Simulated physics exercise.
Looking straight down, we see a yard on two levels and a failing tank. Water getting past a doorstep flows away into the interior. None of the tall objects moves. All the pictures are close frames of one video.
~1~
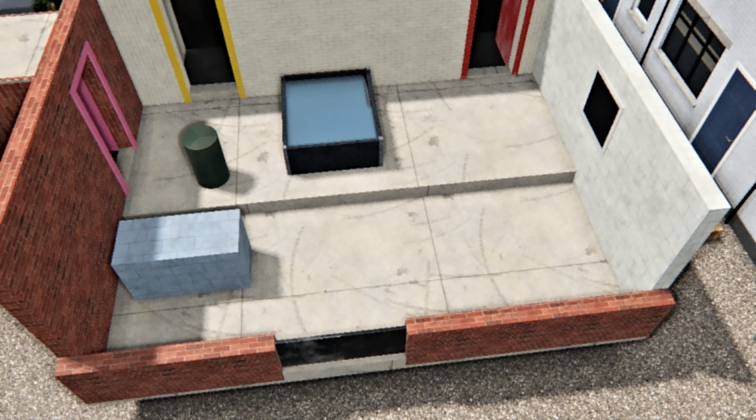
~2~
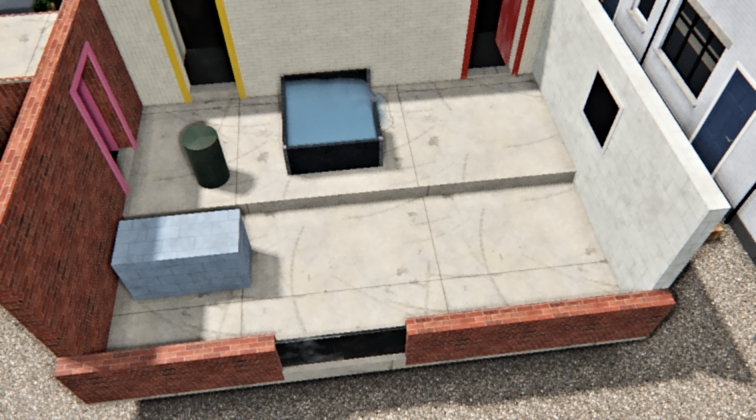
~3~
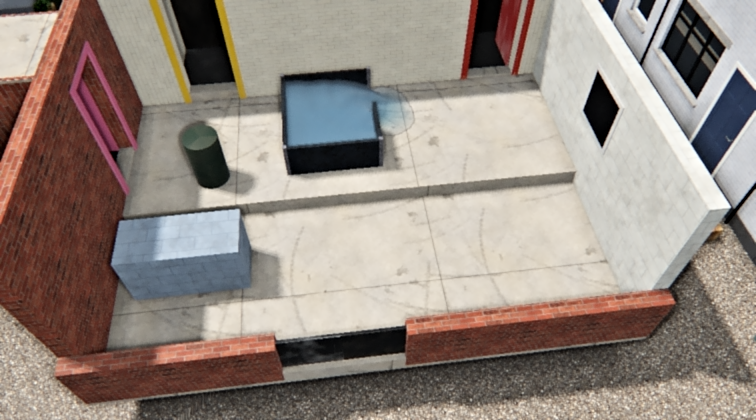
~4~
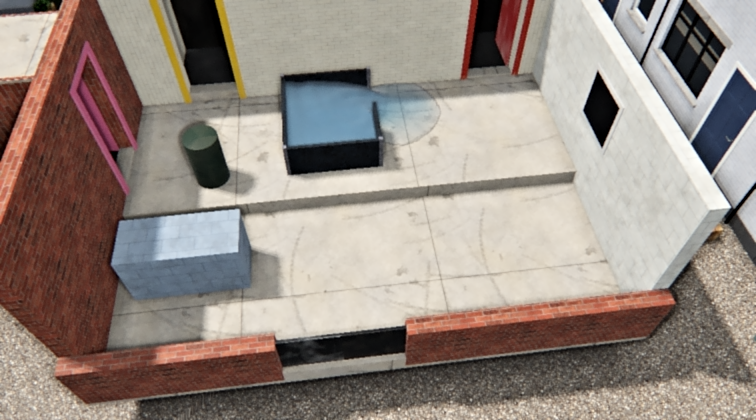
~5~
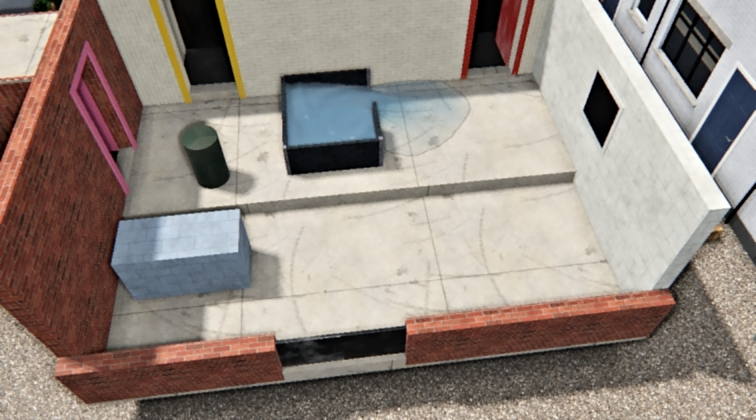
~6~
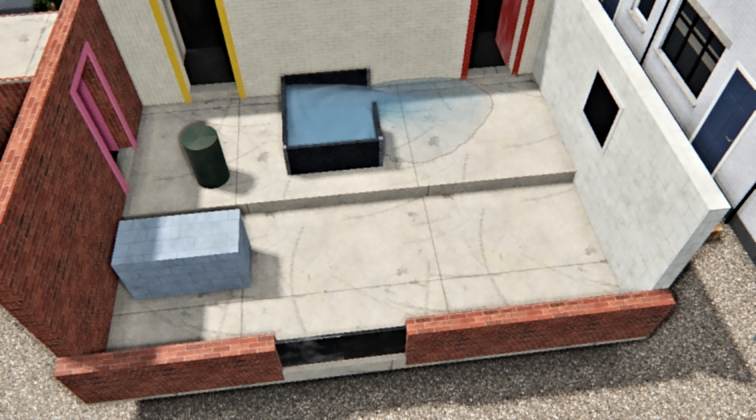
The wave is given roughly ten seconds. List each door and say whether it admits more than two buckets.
The pink door respects the limit; the yellow door respects the limit; the red door breaks the limit.
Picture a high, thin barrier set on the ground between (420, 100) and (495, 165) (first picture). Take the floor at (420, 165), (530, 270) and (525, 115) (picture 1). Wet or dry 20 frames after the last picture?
Listed order: Swamped, swamped, swamped.
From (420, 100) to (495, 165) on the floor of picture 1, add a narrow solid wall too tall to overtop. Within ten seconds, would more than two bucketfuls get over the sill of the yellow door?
Well, the yellow door misses the limit, I'd say.
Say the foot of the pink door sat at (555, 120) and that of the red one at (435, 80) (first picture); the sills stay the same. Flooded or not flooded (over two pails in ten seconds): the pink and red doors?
First the pink door door, which crosses the line, then the red door door, which crosses the line.
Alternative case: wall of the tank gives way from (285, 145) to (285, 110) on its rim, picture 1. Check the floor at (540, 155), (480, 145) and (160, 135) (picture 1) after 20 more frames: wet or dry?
Going through them, the first would be still bare, the next still bare and the last submerged.
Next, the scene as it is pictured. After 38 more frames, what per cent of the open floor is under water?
Some 50 per cent.
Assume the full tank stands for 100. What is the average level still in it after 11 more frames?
I'd say some 52 %.
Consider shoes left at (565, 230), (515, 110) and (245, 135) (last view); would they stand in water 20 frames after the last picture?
First spot submerged, second spot submerged, third spot spared.
A moment on, water covers 15 % of the floor; the pink door not reached, the yellow door not reached, the red door wet at the sill, nothing in.
Next, water covers 20 % of the floor; the pink door not reached, the yellow door not reached, the red door under two buckets in.
Then, water covers 30 % of the floor; the pink door not reached, the yellow door not reached, the red door over two buckets in.
Later, water covers 50 % of the floor; the pink door not reached, the yellow door not reached, the red door far over two buckets in.
In the end, water covers 70 % of the floor; the pink door not reached, the yellow door not reached, the red door far over two buckets in.
